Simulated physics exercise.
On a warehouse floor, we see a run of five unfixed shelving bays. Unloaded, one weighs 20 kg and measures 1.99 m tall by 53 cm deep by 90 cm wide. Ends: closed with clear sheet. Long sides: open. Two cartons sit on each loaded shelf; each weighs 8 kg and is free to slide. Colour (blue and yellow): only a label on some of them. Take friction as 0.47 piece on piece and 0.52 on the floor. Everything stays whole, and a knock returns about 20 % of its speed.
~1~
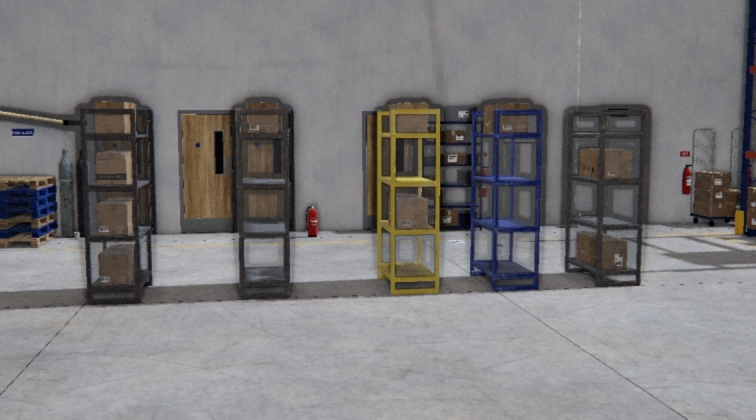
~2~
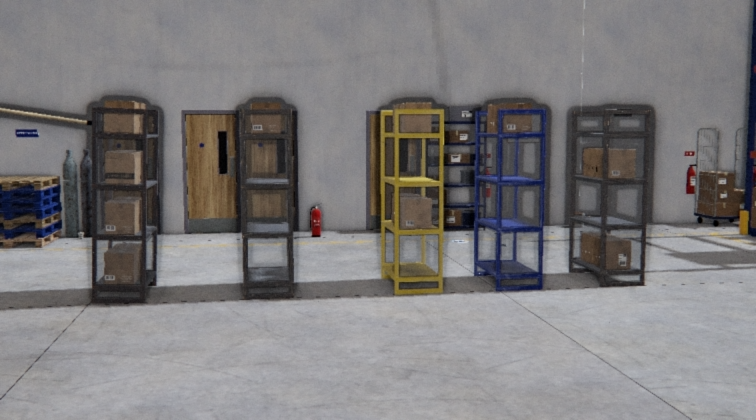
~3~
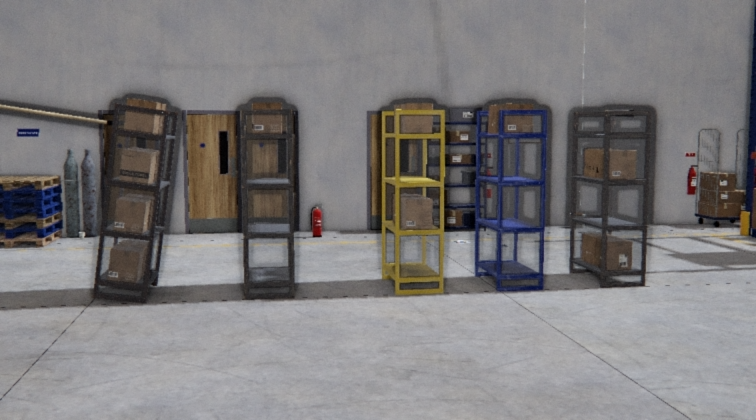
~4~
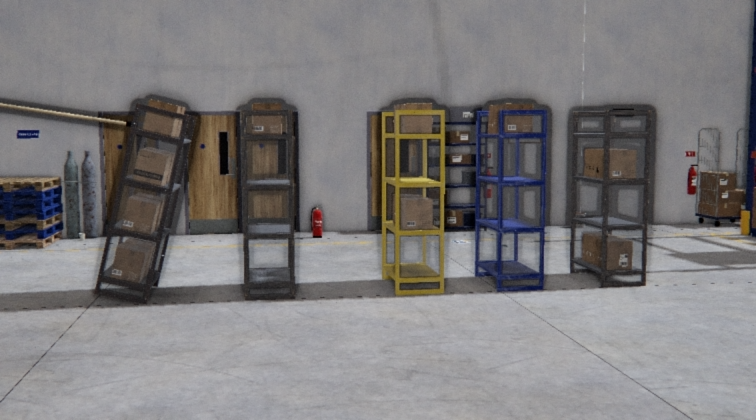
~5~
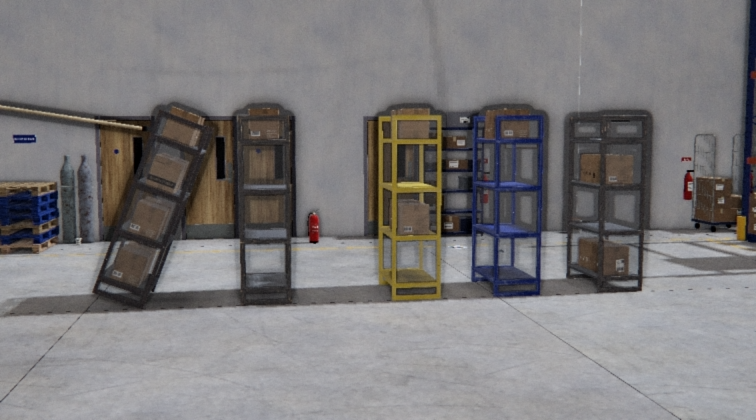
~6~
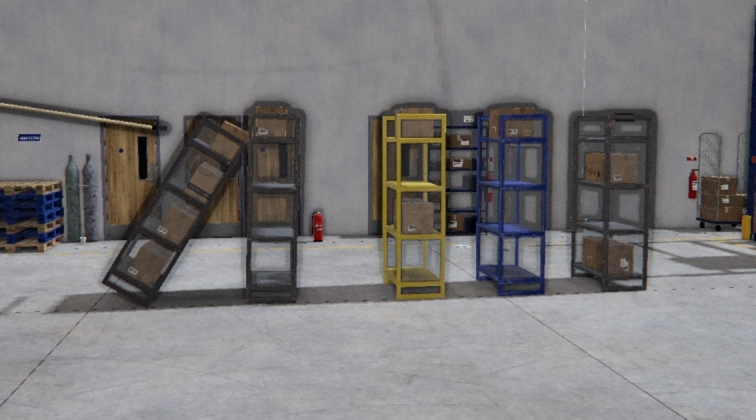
A pole pushes the leftmost loaded shelf unit, tilting it rightward toward the gray unit beside it.
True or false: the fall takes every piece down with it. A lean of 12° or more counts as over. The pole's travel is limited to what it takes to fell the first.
True.
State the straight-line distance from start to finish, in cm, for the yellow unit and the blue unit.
Result: Yellow at 130 cm, blue at 210 cm.
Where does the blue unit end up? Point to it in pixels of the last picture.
I'd say its middle settles close to (679, 216).
Then, 0.41 s past the last view, 6 cartons spilt or dropped; 1 of the 4 other units over.
Then, 1.41 s past the last view, 9 cartons spilt or dropped; 2 of the 4 other units over; yellow unit 17° from how it stood.
Then, 2.77 s past the last view, 16 cartons spilt or dropped; 4 of the 4 other units over; yellow unit 50° from how it stood; blue unit 40° from how it stood.
Then, 3.47 s past the last view, 20 cartons spilt or dropped; 4 of the 4 other units over; blue unit 74° from how it stood; yellow unit 61° from how it stood.
In the end, 20 cartons spilt or dropped; 4 of the 4 other units over; blue unit lying flat; yellow unit lying flat. Not one is left standing. From the last view, middles, blue unit near (679, 216), yellow unit near (510, 241).
